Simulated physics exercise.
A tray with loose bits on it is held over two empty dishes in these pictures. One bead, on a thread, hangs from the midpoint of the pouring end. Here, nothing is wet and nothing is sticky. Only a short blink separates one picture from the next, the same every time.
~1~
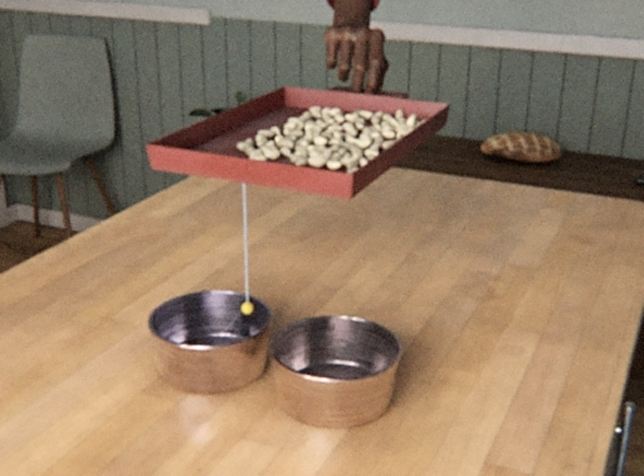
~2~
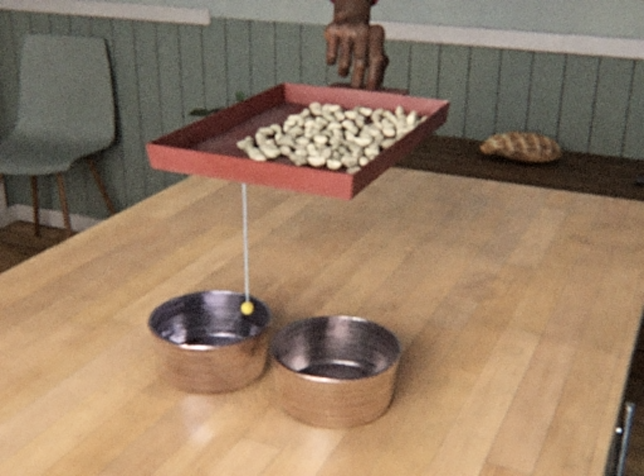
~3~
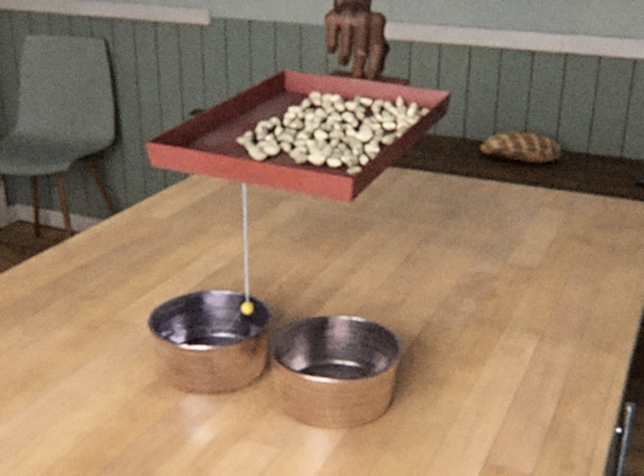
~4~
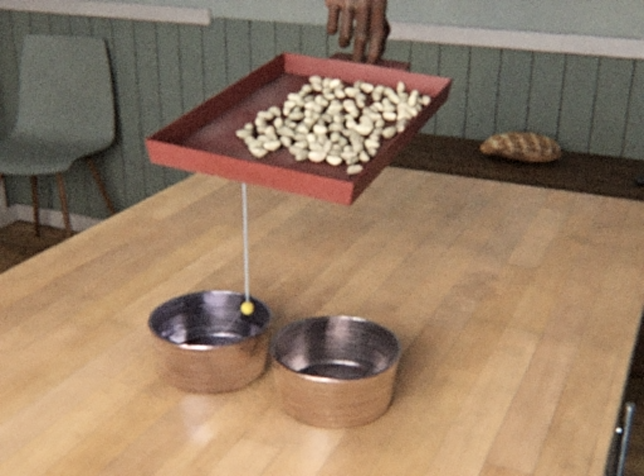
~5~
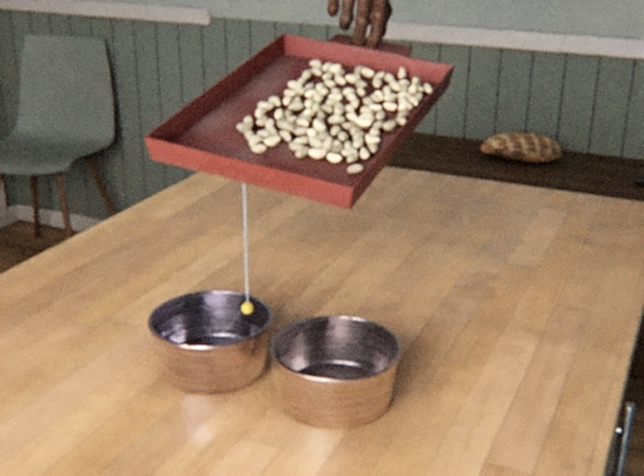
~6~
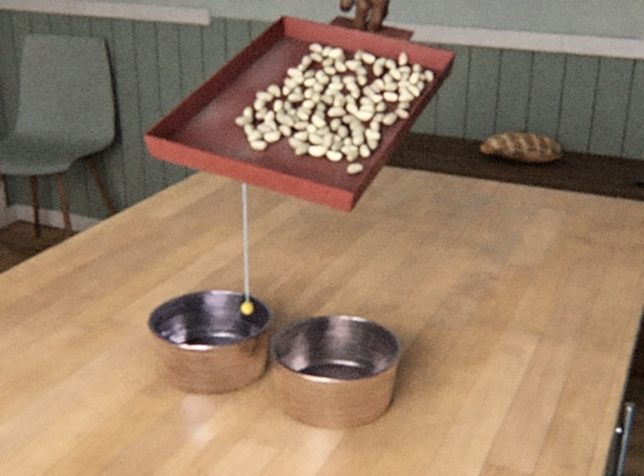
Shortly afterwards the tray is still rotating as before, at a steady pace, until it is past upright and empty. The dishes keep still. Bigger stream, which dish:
Honestly the dish that comes off better is the right one.
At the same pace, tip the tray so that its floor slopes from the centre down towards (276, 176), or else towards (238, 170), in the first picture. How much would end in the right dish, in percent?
Respectively 30 % and 0 %.
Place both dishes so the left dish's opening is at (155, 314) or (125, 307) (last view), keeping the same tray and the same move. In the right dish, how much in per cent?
Around 60 % followed by around 20 %.
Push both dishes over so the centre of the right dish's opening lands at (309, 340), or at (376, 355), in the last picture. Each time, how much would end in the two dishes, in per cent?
80 and 70 in a hundred, in turn.
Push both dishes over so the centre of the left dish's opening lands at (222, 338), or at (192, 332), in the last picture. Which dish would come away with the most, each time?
Try 1: The right-side dish; try 2: The right-side dish.
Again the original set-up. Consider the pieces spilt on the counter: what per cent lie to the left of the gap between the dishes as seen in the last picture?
It amounts to some 70 percent.
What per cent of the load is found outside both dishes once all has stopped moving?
10 %.
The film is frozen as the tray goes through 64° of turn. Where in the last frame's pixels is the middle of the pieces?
I'd put it at about (330, 151).
Just after the last frame, tray tipped steeply; almost all on the tray; just a few in the air.
A moment on, tray tipped past a quarter turn; roughly half on the tray; roughly a quarter in the right dish; just a few outside both; roughly a quarter in the air.
Further on, tray tipped past a quarter turn; the larger part in the right dish; just a few in the left dish; about a tenth outside both.
When it is over, tray tipped past a quarter turn; the larger part in the right dish; just a few in the left dish; about a tenth outside both.
